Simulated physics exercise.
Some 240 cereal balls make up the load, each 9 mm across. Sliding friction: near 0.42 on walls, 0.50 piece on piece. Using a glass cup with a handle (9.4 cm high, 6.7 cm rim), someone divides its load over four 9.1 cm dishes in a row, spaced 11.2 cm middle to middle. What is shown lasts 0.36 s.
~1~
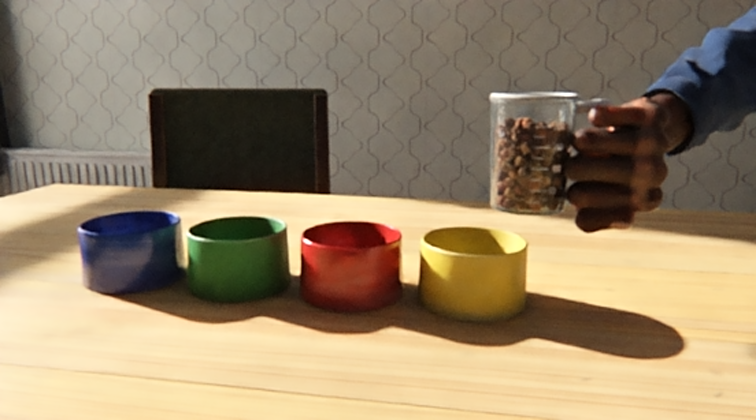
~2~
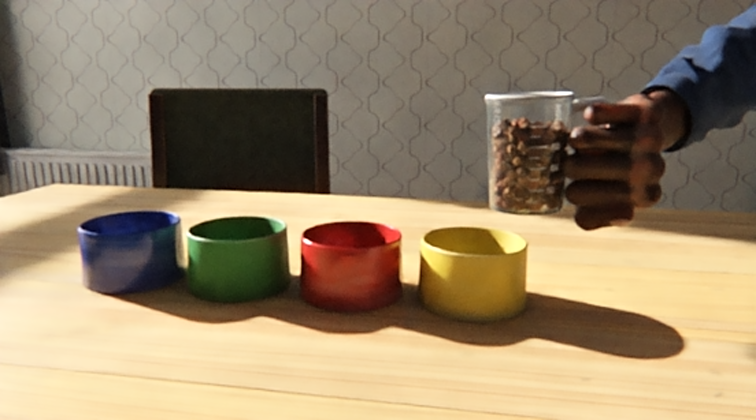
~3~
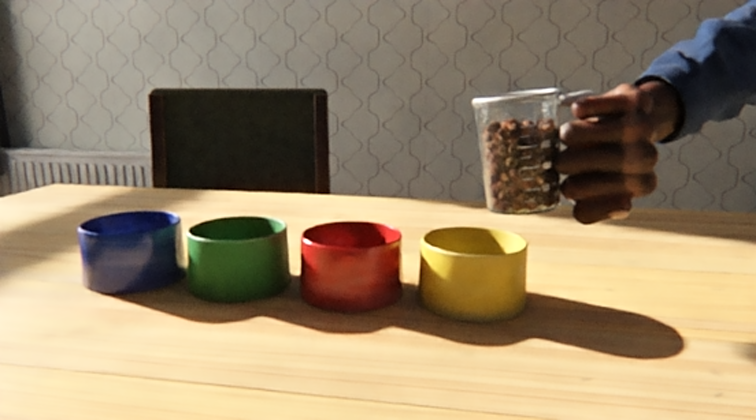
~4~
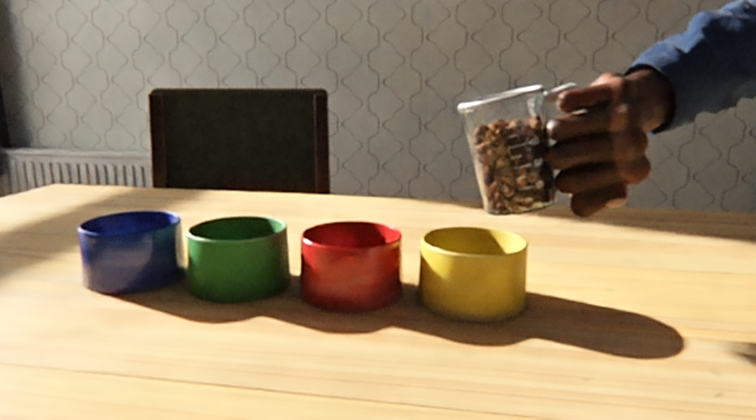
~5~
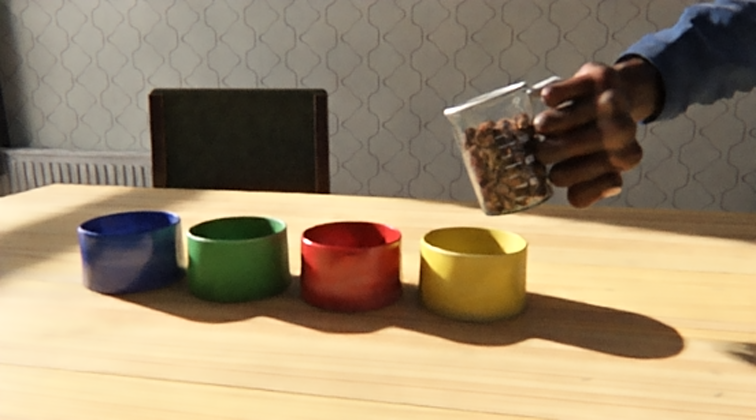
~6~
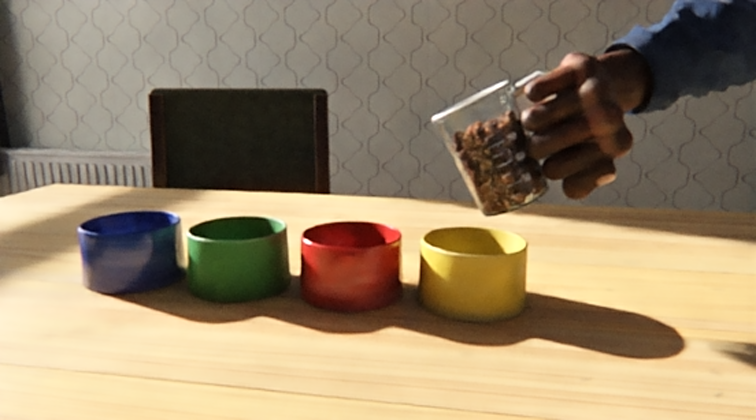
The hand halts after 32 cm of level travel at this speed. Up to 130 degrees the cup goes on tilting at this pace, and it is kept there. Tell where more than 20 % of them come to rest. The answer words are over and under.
Red: Over. Blue: Under. Green: Under. Yellow: Under. Counter: Over.
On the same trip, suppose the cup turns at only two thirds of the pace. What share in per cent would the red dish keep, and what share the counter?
Then red ends at 0 and the counter at 0.
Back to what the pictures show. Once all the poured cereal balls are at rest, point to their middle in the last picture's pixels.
About (313, 279).
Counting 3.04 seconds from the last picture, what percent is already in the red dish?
Some 45 in a hundred by then.
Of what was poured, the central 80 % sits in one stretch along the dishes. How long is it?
Spread: Around 12 cm.
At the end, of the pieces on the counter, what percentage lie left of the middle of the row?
Roughly 60 %.
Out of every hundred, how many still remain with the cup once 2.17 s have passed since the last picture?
Around 0 per cent of the load.
Then, 1.30 s after the last picture, tilt 130 degrees; cup holds 5 %, red 50 %, green 5 %.
Then, 2.17 s after the last picture, tilt 130 degrees; cup holds 0 %, red 45 %, green 5 %.
Then, 3.04 s after the last picture, tilt 130 degrees; cup holds 0 %, red 45 %, green 5 %.
In the end, red 45 %, blue 0 %, green 5 %, yellow 0 %, counter 50 %.
